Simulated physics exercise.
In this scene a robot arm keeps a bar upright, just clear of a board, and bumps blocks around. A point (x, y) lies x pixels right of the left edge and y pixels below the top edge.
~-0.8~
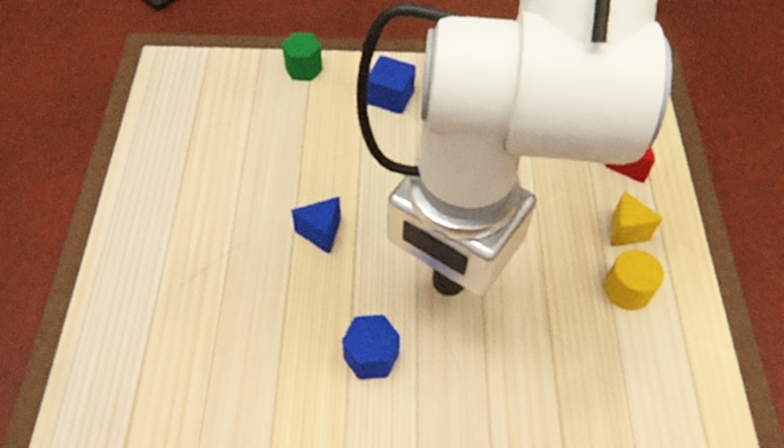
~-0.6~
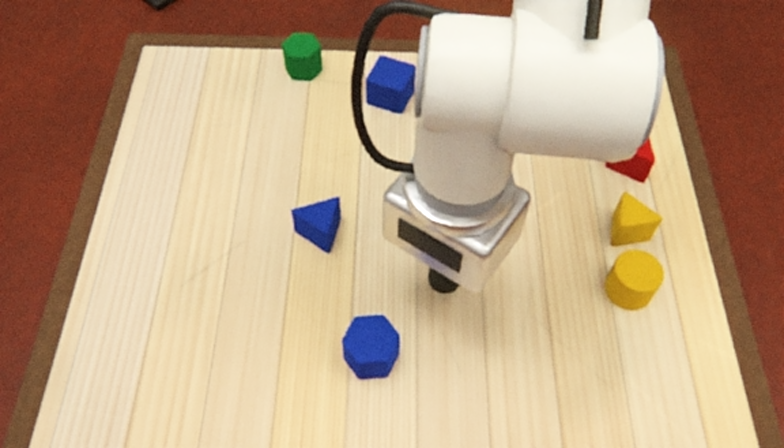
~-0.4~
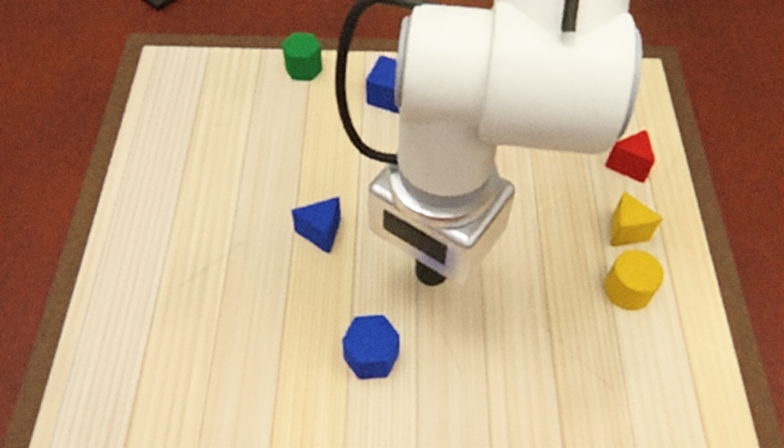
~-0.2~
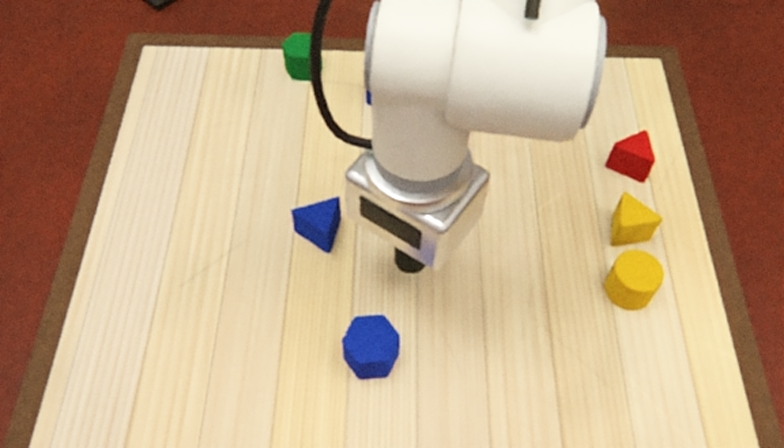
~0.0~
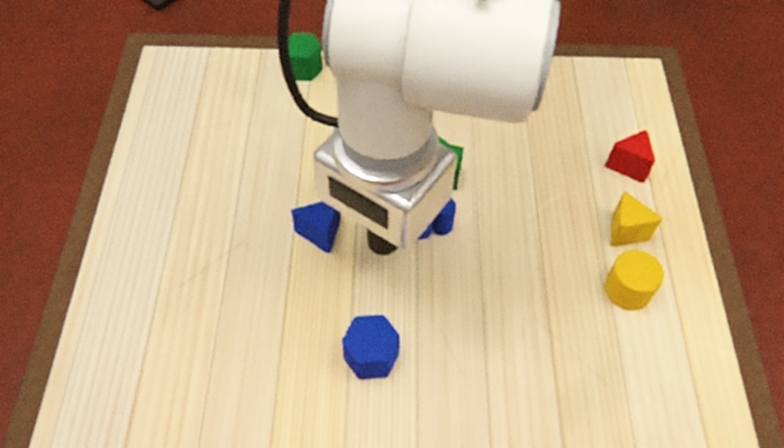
A white robot arm moved its dark tip left and slightly away above a wooden board, nearing a blue triangle, while the scattered colored blocks stayed put and others came into view behind it.
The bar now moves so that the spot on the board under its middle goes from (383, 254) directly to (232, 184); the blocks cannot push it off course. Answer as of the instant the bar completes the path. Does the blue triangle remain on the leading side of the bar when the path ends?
Short answer: No.
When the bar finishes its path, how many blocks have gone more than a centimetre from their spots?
The count is one.
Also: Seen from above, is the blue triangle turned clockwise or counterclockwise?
Rotation: Counter-clockwise.
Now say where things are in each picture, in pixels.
The first frame shows tip of the bar (449, 282), middles of tops, blue triangle (319, 213), blue heart-shaped block hidden.
The second frame shows bar (445, 279), nothing pushed.
The third frame shows bar (432, 272), nothing pushed.
The fourth frame shows bar (411, 260), nothing pushed.
The fifth frame shows bar (384, 242), blue triangle (319, 213), blue heart-shaped block hidden.
One third of the way, bar (330, 216); blue triangle (298, 206), turned 15° anticlockwise.
Two thirds of the way, bar (278, 192); blue triangle (247, 195), turned 55° anticlockwise.
At the end, bar (228, 170); blue triangle (234, 195), turned 75° anticlockwise; blue heart-shaped block unmoved.
